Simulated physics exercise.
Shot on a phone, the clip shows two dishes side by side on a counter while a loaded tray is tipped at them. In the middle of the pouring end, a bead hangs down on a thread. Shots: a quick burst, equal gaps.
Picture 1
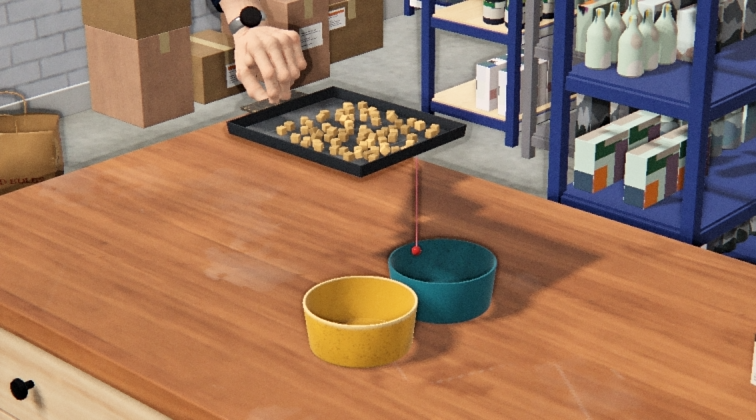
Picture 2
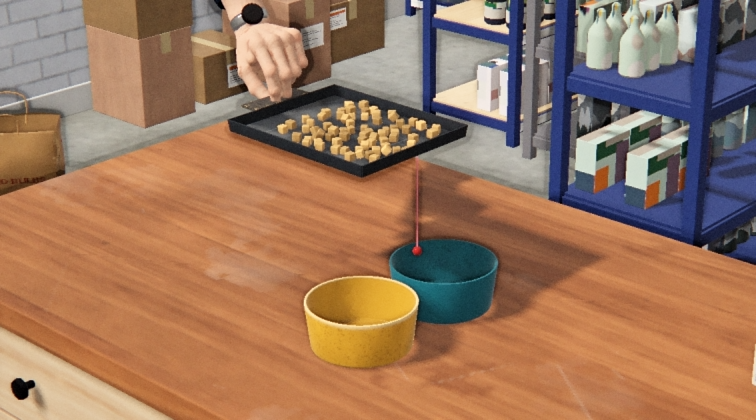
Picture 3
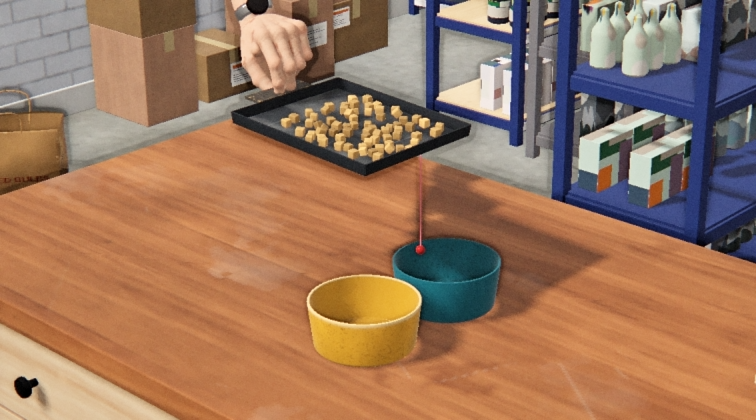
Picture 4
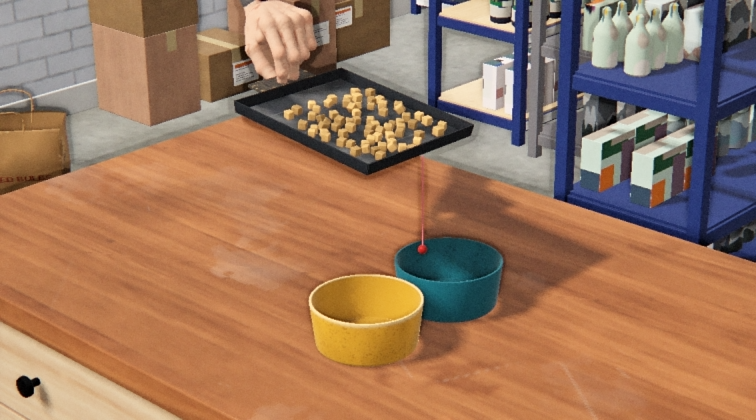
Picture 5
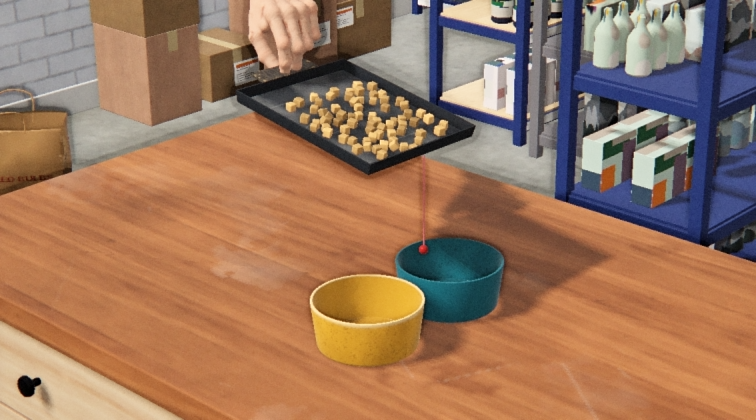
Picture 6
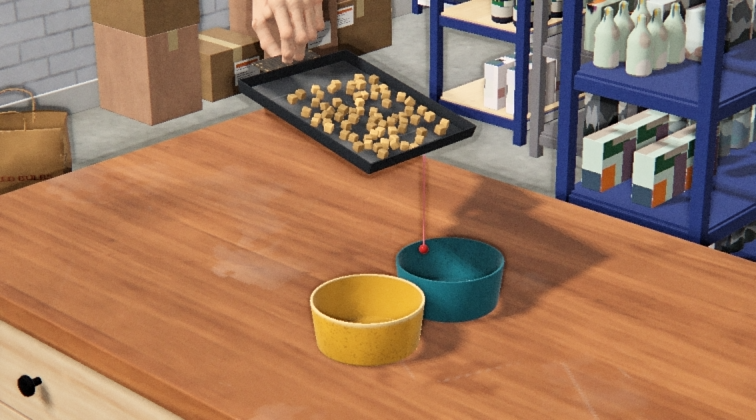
At first, a hand with a dark watch holds a black tray of small wooden cubes level above a wooden counter, near a yellow dish and a teal one. Then the tray's hand side rises slightly, tilting it a little, while the cubes stay on it and the red bead hangs nearly still.
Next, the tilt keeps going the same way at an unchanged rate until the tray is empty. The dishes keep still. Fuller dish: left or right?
Right.
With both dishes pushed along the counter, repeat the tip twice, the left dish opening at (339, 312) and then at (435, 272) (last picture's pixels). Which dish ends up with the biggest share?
Result for the first try: The dish on the right side; for the second: The dish on the left side.
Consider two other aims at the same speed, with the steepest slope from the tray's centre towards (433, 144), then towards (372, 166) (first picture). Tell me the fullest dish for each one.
Well, the dish on the right side comes out on top first, and then the dish on the left side does.
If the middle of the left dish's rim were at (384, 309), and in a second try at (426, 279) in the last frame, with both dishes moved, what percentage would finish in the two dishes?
You'd get 90 per cent first and 70 per cent second.
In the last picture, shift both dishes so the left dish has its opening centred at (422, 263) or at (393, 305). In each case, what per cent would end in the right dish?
Roughly 0% the first time and 70% the second time.
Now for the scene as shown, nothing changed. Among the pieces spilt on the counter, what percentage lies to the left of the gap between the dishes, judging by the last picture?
Looks to be around 0 per cent of the spill.
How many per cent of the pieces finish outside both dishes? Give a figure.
Roughly 50 in a hundred.
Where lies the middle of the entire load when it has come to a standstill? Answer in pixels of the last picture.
Resting centre, last frame: Roughly (476, 310).
Soon, tray tipped steeply; nearly all on the tray; a stray few in the air.
A while on, tray tipped right over; nearly all on the tray; a stray few outside both; a stray few in the air.
Towards the end, tray tipped past a quarter turn; a small part in the left dish; about a third in the right dish; about half outside both.
Finally, tray tipped past a quarter turn; a small part in the left dish; about a third in the right dish; about half outside both.
